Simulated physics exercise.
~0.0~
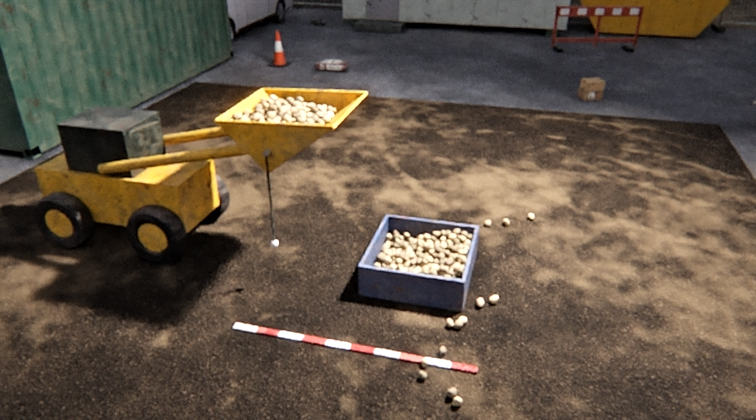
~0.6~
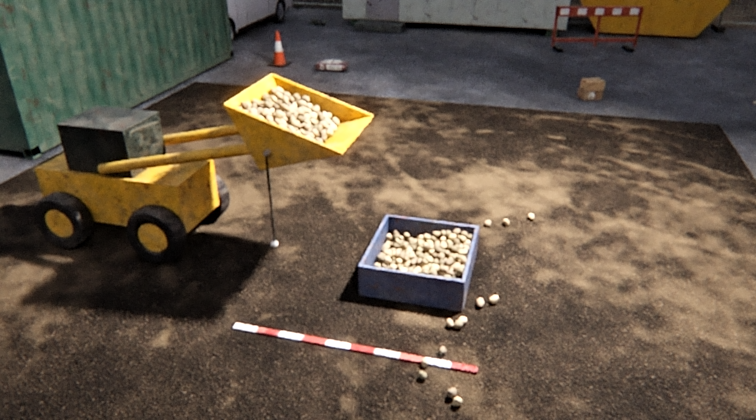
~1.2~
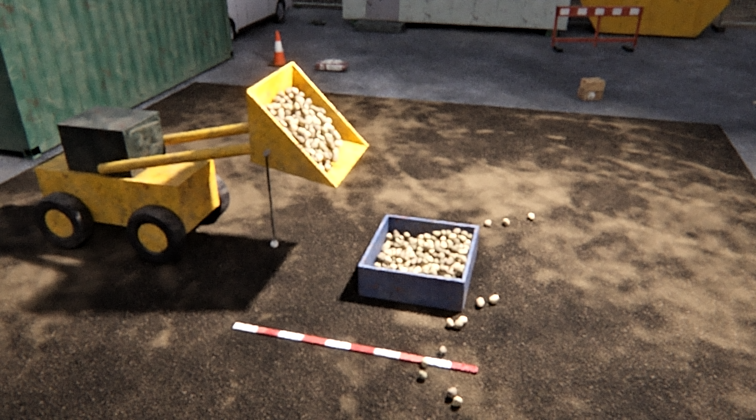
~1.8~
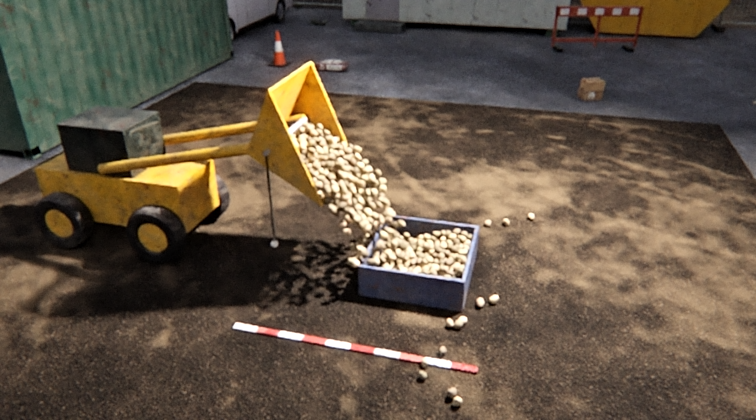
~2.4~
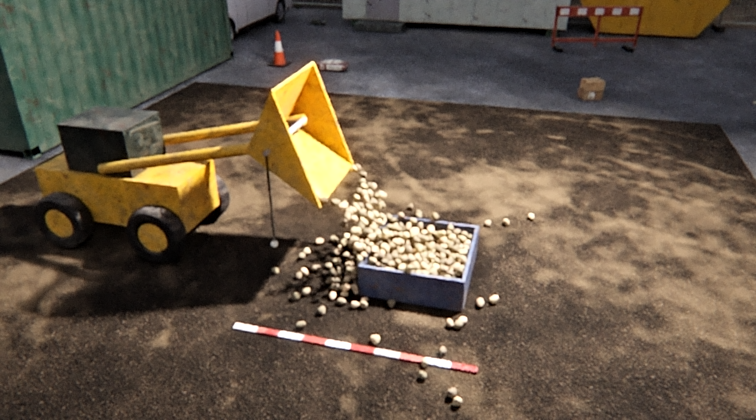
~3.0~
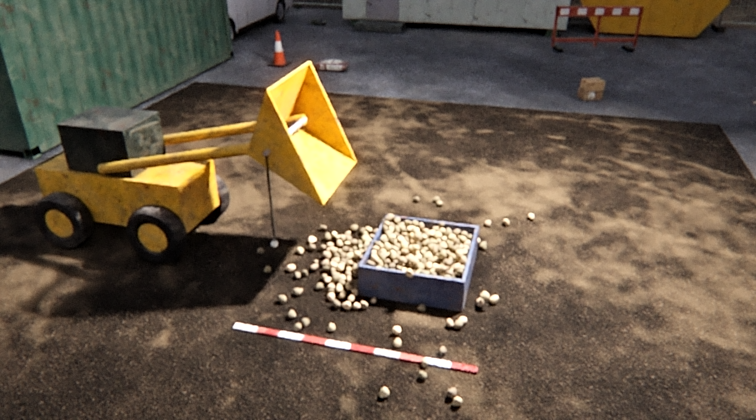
A yellow loader tipped its raised bucket forward and poured a load of pale, rounded stones toward a blue bin already holding some, leaving the bin heaped, the bucket empty, and many stones scattered on the dirt, mostly to the bin's left.
